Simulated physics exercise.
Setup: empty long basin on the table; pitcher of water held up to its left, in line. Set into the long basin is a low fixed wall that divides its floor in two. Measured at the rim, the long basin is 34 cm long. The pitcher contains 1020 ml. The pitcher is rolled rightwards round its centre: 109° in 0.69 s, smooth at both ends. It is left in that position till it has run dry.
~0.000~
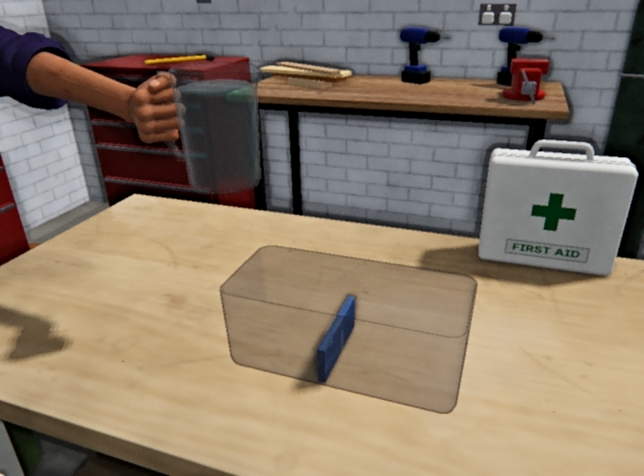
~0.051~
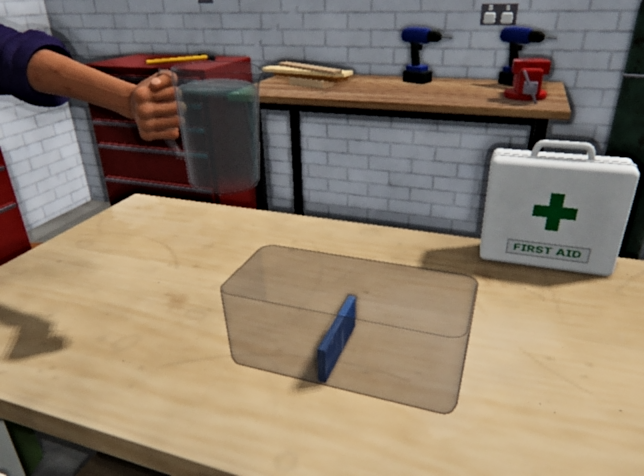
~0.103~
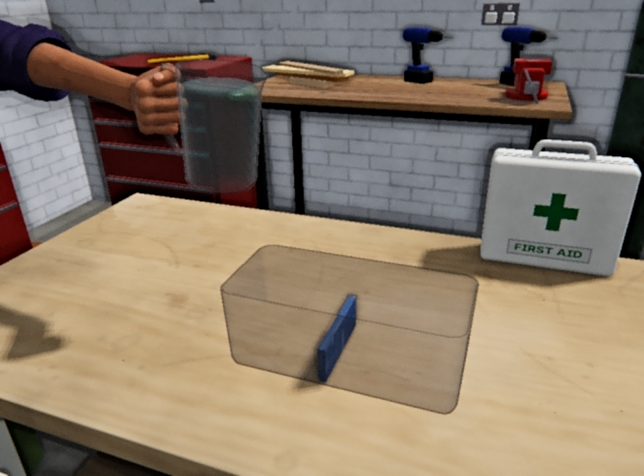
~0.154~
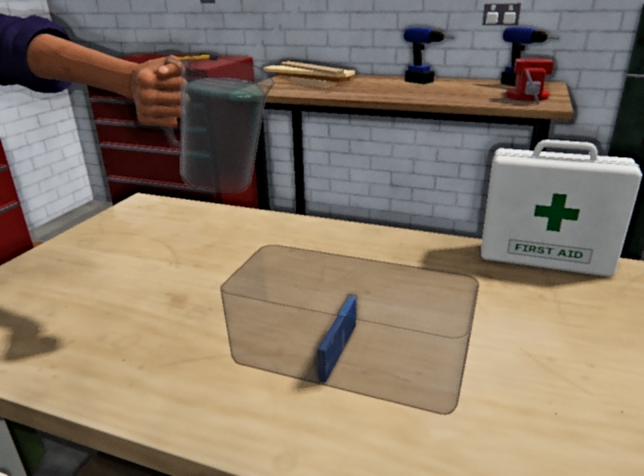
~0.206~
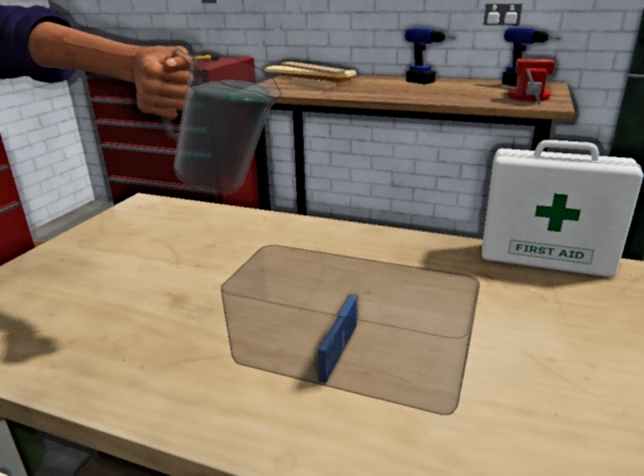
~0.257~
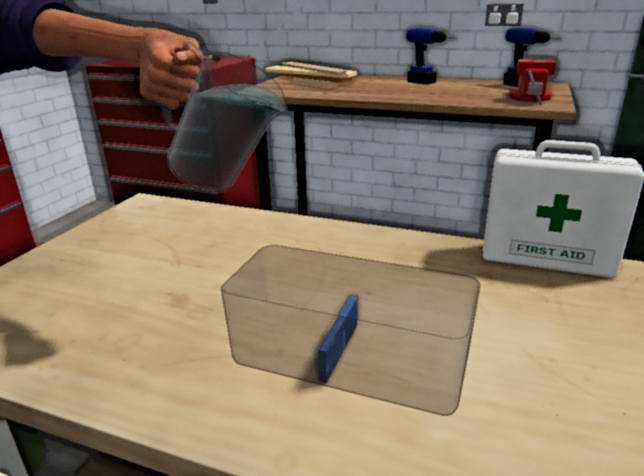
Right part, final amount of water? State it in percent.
73 per cent.
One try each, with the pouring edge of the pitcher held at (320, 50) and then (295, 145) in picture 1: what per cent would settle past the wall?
Result: 90 per cent, then 90 per cent.
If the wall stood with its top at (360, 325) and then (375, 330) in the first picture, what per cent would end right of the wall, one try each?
15 in a hundred, followed by 5 in a hundred.
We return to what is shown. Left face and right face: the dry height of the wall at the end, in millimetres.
The left comes to roughly 46 mm and the right to roughly 30 mm.
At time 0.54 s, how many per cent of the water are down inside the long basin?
Around 6%.
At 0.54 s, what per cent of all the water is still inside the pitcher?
Roughly 66 %.
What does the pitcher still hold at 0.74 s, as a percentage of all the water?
Around 22 percent of it.
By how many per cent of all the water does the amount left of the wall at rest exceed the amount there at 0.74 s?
Some 12 per cent.
After 0.54 s the tilt is 96° and 66 per cent is still to pour, 0 is left of the wall and 6 right of it.
After 0.74 s the tilt is 109° and 21 per cent is still to pour, 14 is left of the wall and 37 right of it.
After 0.96 s the tilt is 109° and 3 per cent is still to pour, 20 is left of the wall and 69 right of it.
After 1.19 s the tilt is 109° and 0 per cent is still to pour, 25 is left of the wall and 73 right of it.
In the end 25 per cent lies left of the wall, 73 right of it and 2 outside.
